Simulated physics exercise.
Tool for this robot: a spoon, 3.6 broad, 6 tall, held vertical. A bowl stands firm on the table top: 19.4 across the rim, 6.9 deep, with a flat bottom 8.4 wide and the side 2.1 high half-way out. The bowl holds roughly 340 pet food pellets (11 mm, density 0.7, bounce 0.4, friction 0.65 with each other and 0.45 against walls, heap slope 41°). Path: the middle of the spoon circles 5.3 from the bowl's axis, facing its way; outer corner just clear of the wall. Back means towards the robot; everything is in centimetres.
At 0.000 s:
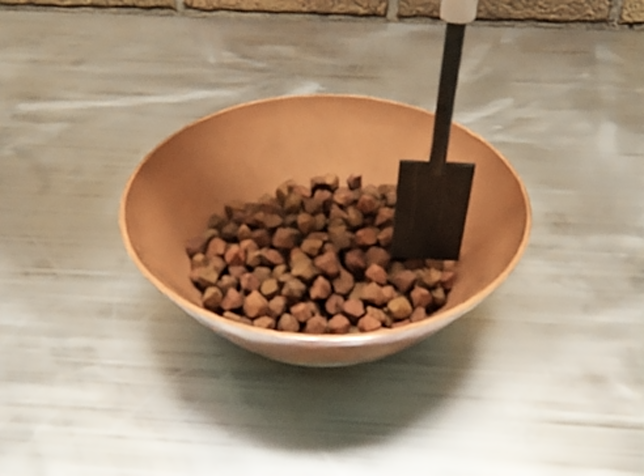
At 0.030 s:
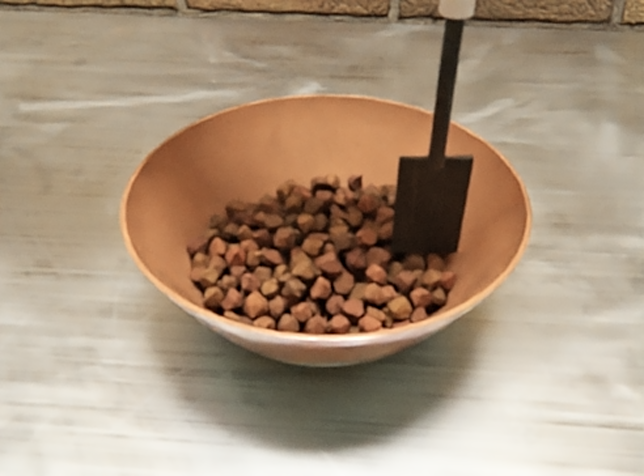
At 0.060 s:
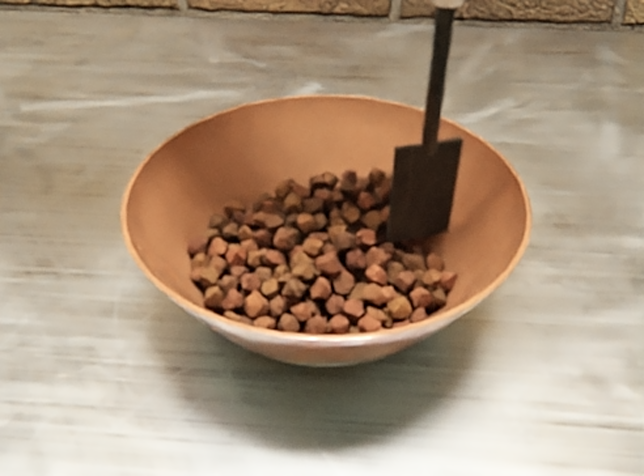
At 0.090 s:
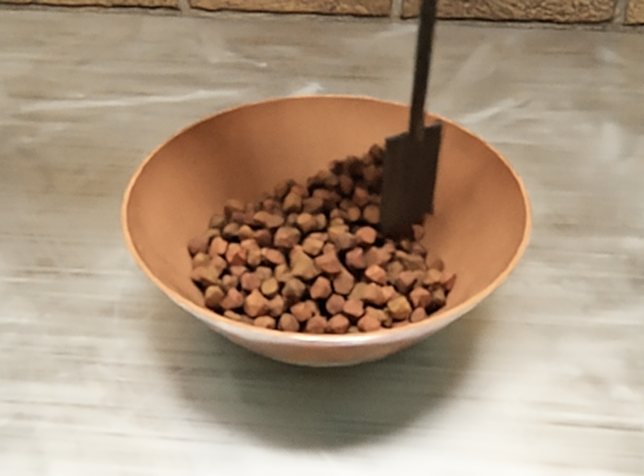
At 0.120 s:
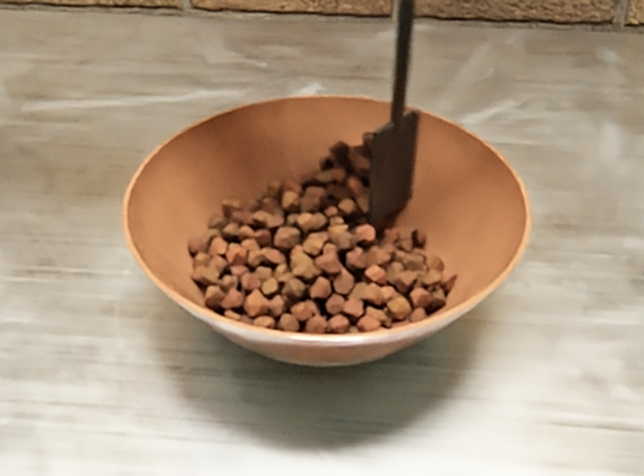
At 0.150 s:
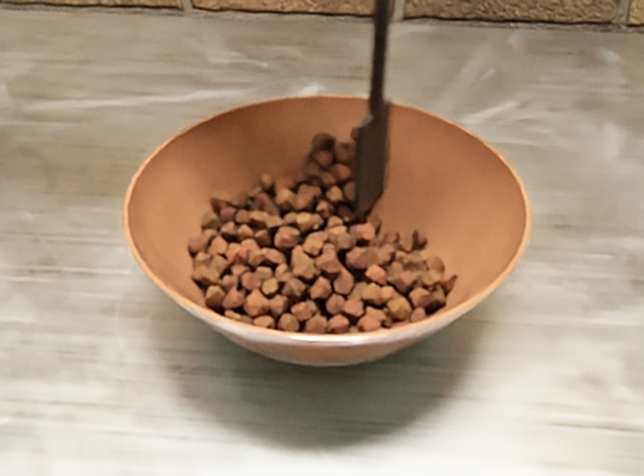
We see a dark flat blade held upright in a tan bowl of brown pellets, moving leftward and back around the inside while turning edge-on, as pellets bunch up higher beside it toward the rear wall.
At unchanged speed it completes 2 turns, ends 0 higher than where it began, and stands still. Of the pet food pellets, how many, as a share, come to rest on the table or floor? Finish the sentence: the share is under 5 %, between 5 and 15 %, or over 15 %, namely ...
The share is between 5 and 15 %.
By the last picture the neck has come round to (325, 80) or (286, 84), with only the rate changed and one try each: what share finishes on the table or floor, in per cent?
Some 25 and 25 per cent.
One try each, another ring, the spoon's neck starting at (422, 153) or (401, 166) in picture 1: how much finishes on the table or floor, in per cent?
I'd put it at around 10 and 5 percent.
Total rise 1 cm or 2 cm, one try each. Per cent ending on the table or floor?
Close to 5 percent and close to 0 percent.
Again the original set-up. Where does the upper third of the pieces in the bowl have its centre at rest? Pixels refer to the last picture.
Roughly pixel (404, 205).
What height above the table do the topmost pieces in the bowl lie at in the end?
Measured height: Some 7.0 cm.
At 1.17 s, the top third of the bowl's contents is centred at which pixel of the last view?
In the last picture it sits around (257, 293).
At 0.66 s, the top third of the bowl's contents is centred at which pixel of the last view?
(440, 251), roughly.
After 0.66 s, 323° round, highest piece 8 above the table; 333 in the bowl, 5 on the table or floor, 3 in flight or on the tool.
After 1.17 s, 221° round, highest piece 9 above the table; 325 in the bowl, 16 on the table or floor.
After 1.63 s, 0° round, highest piece 7 above the table; 310 in the bowl, 31 on the table or floor.
After 2.33 s, 0° round, highest piece 7 above the table; 310 in the bowl, 31 on the table or floor.
At rest, 310 in the bowl, 31 on the table or floor. That is 9 % on the table or floor.
